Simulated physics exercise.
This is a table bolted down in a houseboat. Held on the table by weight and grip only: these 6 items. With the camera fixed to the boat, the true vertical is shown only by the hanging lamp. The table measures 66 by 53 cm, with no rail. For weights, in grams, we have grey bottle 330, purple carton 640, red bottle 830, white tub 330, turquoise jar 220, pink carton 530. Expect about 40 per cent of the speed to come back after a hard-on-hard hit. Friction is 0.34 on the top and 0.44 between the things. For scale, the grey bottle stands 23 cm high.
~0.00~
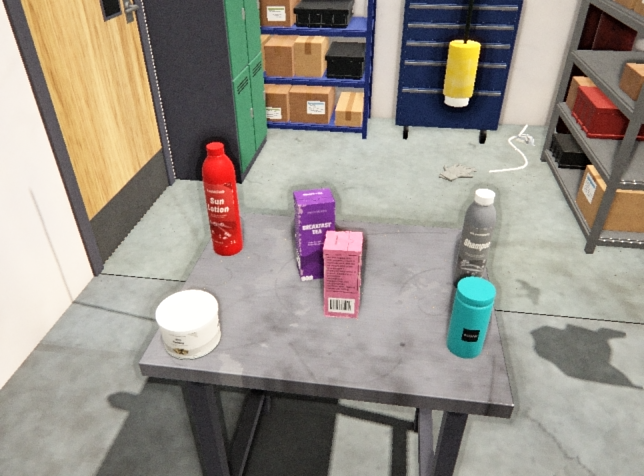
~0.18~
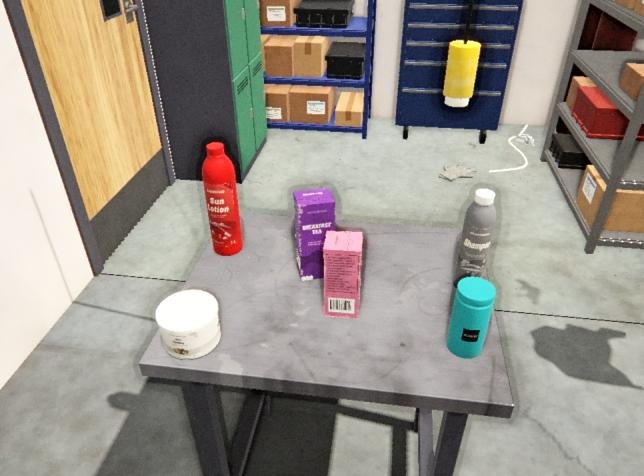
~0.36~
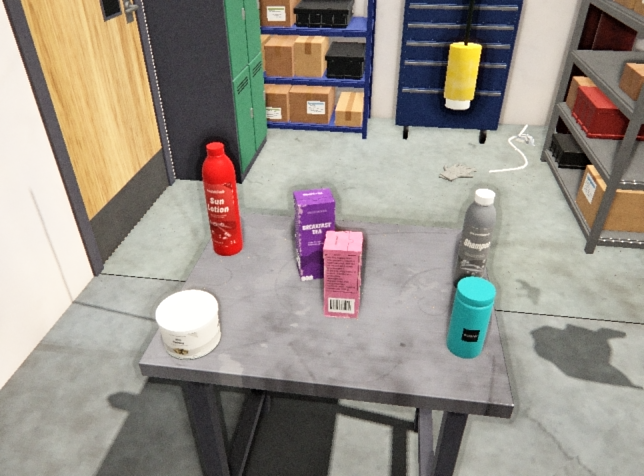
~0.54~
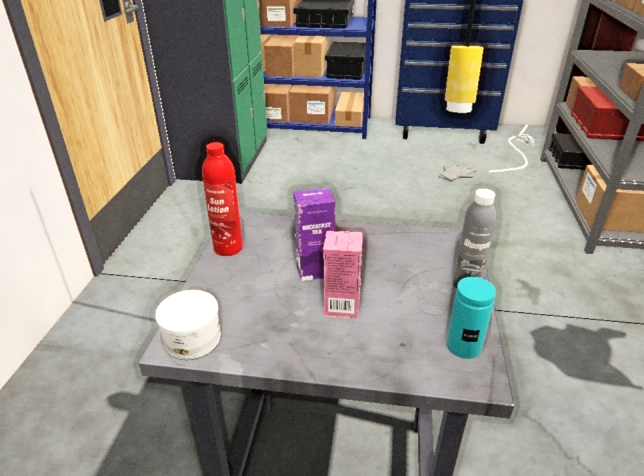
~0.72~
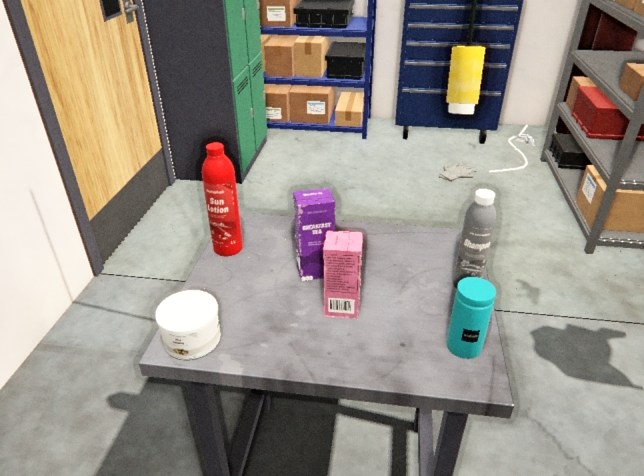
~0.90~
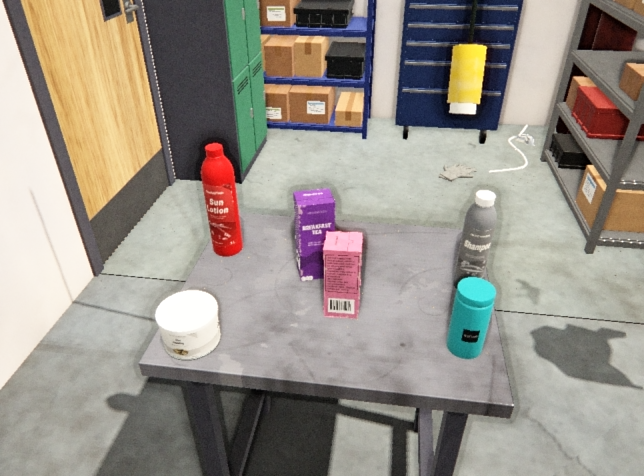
A grey table stands in a storeroom with shelves, green lockers and a wooden door, seen from slightly above its near edge. On it are a red bottle and white tub at left, purple and pink cartons in the middle, and a grey bottle behind a turquoise jar at right. The six items and the view stay still, while the yellow hanging lamp behind shifts very slightly, looking a little bigger.
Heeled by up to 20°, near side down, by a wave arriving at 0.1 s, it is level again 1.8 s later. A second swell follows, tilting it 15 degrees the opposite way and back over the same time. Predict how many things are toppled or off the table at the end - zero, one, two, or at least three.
My prediction: At least three.
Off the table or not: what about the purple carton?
When everything stops, the purple carton is still in bounds.
After 1.50 s, heel 8°, near side down; grey bottle, white tub and turquoise jar now off the table; purple carton tipped 49° from how it sat near (319, 271); red bottle on its side.
After 2.10 s, heel 2°, far side down; red bottle and pink carton now off the table; purple carton on its side near (275, 316).
After 2.40 s, heel 9°, far side down; purple carton on its side near (275, 316).
After 3.00 s, heel 13°, far side down; purple carton on its side near (275, 315).
By the end (4.2 s), off the table, grey bottle, red bottle, white tub, turquoise jar and pink carton; tipped over on the table, purple carton. Seen from the same camera at the end, purple carton near (275, 315).
